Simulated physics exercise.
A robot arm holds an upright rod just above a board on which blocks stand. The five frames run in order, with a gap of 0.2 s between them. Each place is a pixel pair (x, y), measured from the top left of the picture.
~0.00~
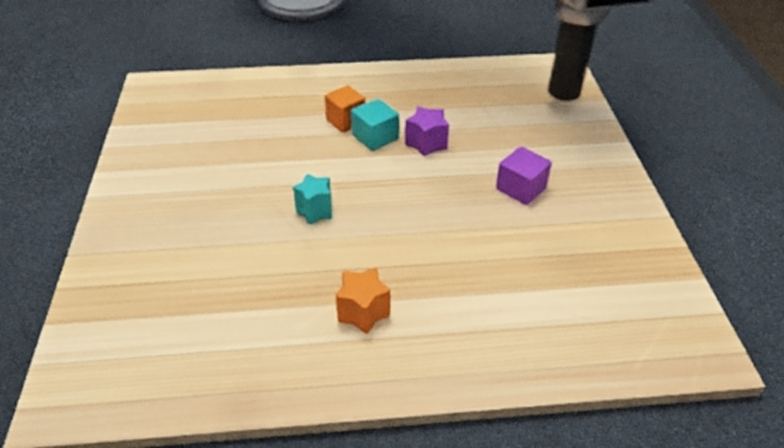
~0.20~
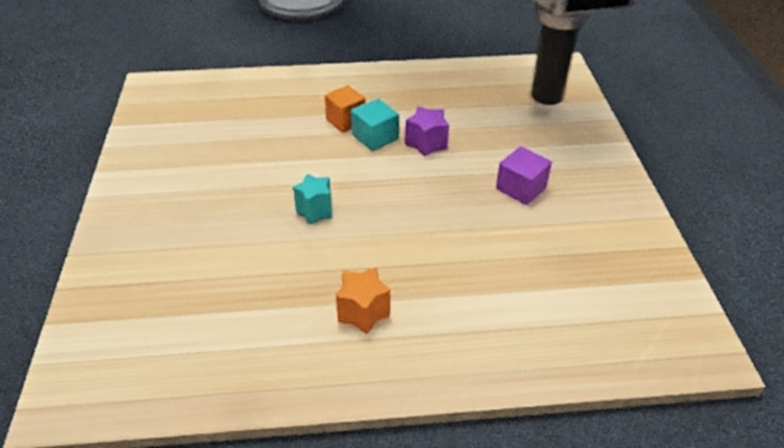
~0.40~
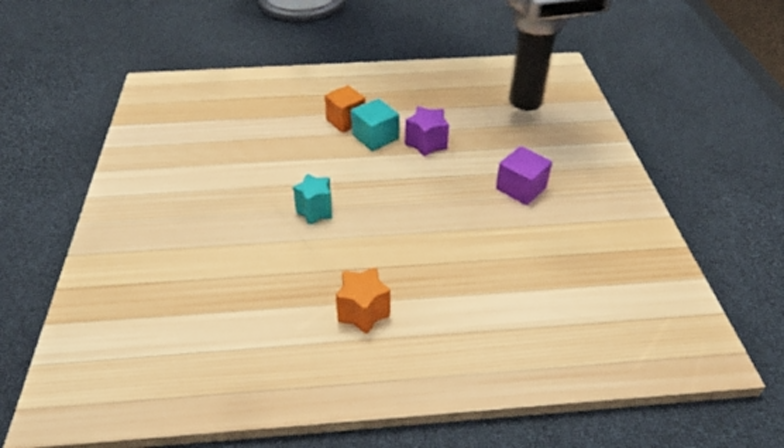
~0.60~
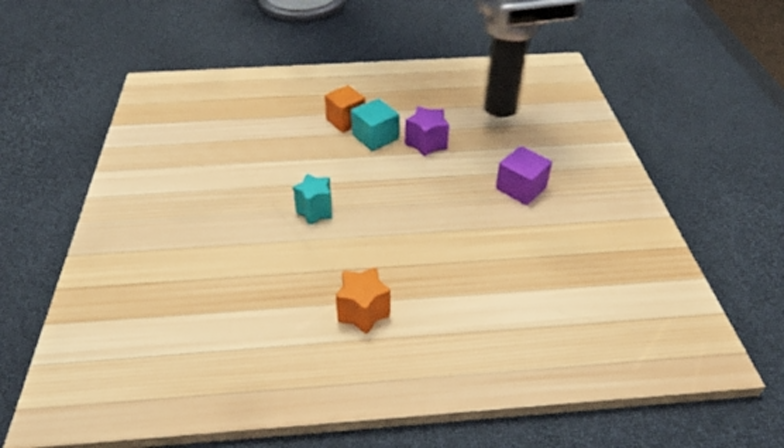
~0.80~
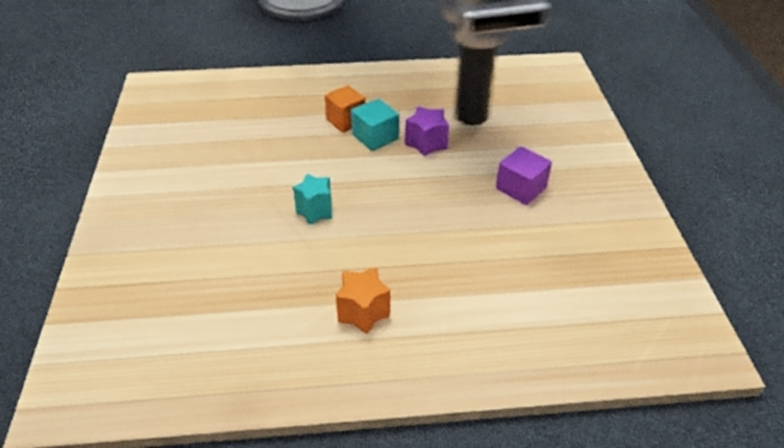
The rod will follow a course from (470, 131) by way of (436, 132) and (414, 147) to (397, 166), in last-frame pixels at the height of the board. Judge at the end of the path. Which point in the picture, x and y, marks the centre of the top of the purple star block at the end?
Its top middle is near (372, 157).
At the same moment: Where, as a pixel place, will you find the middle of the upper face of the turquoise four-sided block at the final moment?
It should be at about (359, 118).
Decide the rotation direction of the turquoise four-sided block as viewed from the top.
Direction: Clockwise.
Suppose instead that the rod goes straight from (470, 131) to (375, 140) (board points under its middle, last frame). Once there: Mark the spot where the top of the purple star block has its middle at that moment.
It ends at (381, 135).
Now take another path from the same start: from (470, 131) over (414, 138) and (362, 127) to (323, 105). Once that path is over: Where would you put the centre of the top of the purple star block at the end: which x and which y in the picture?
The middle of its top is at (384, 133).
What follows on the original path. One third of the way, rod at (436, 116); turquoise four-sided block at (370, 112); purple star block at (413, 120), turned 35° anticlockwise.
Two thirds of the way, rod at (414, 131); turquoise four-sided block at (359, 118), turned 55° clockwise; purple star block at (392, 137), turned 40° anticlockwise.
At the end, rod at (397, 151); orange four-sided block still; turquoise four-sided block at (359, 118), turned 55° clockwise; purple star block at (372, 157), turned 35° anticlockwise.
